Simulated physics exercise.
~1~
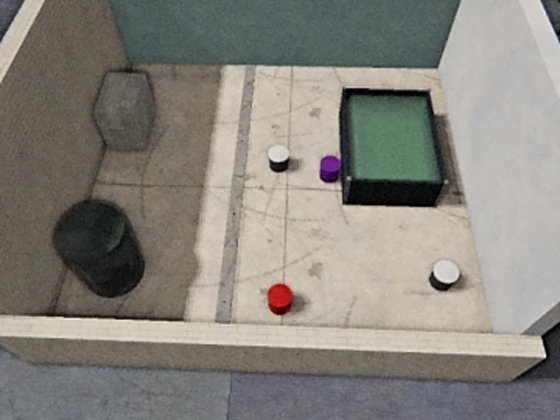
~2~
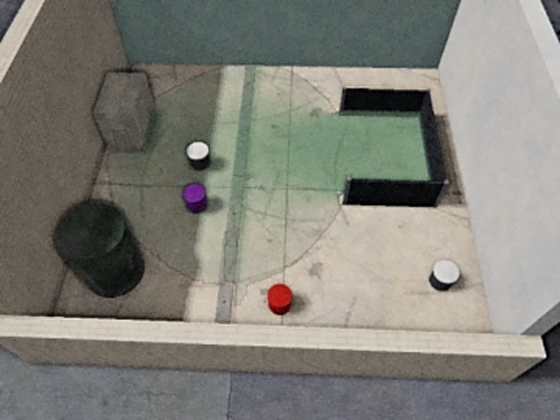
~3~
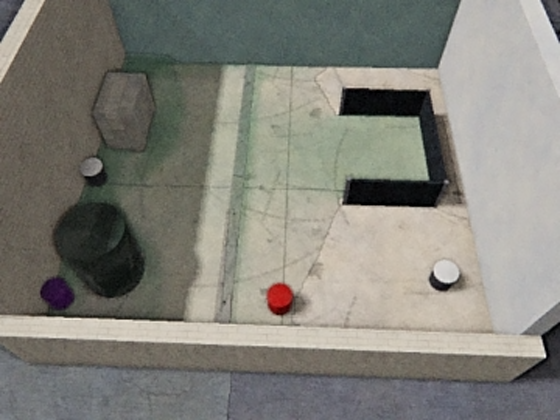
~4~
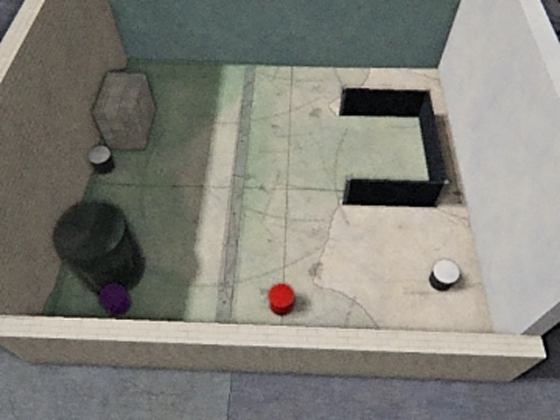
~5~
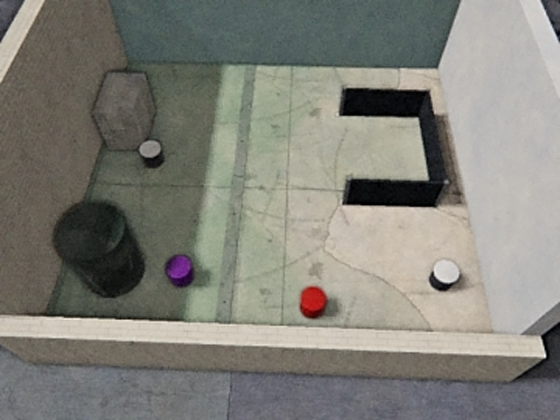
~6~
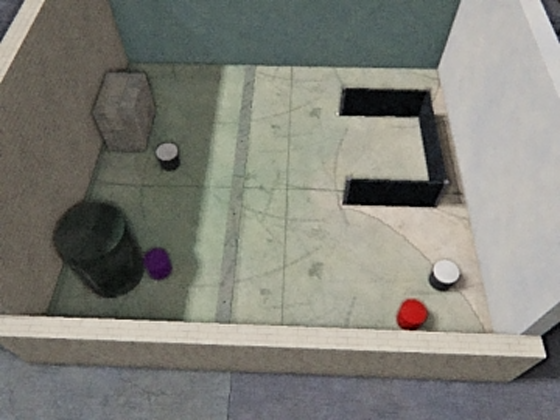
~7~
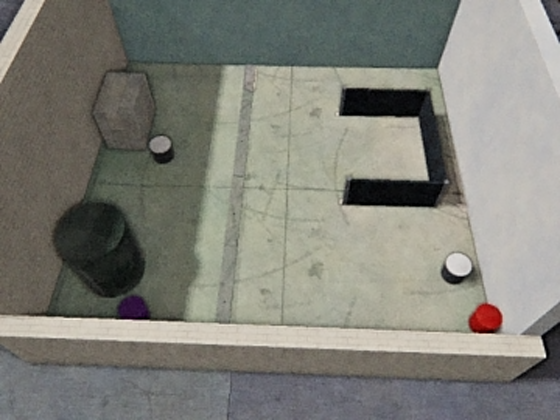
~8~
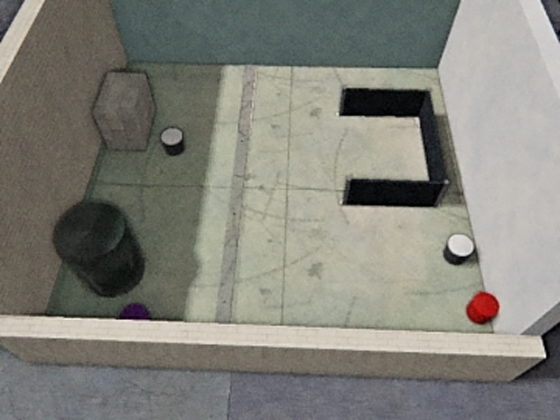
To begin with, a purple pail and a white one stand beside a full tank of green water in a walled yard, with a red pail and another white one nearer the front. The tank's left side opens and water spreads left over the low kerb, carrying the purple and nearer white pails with it. They reach the far left, then drift back rightward. As the water spreads, the red pail slides right to the near corner. Finally, the purple pail rests against the near wall at left, still beyond the kerb, while the right-hand white pail shifts slightly away.
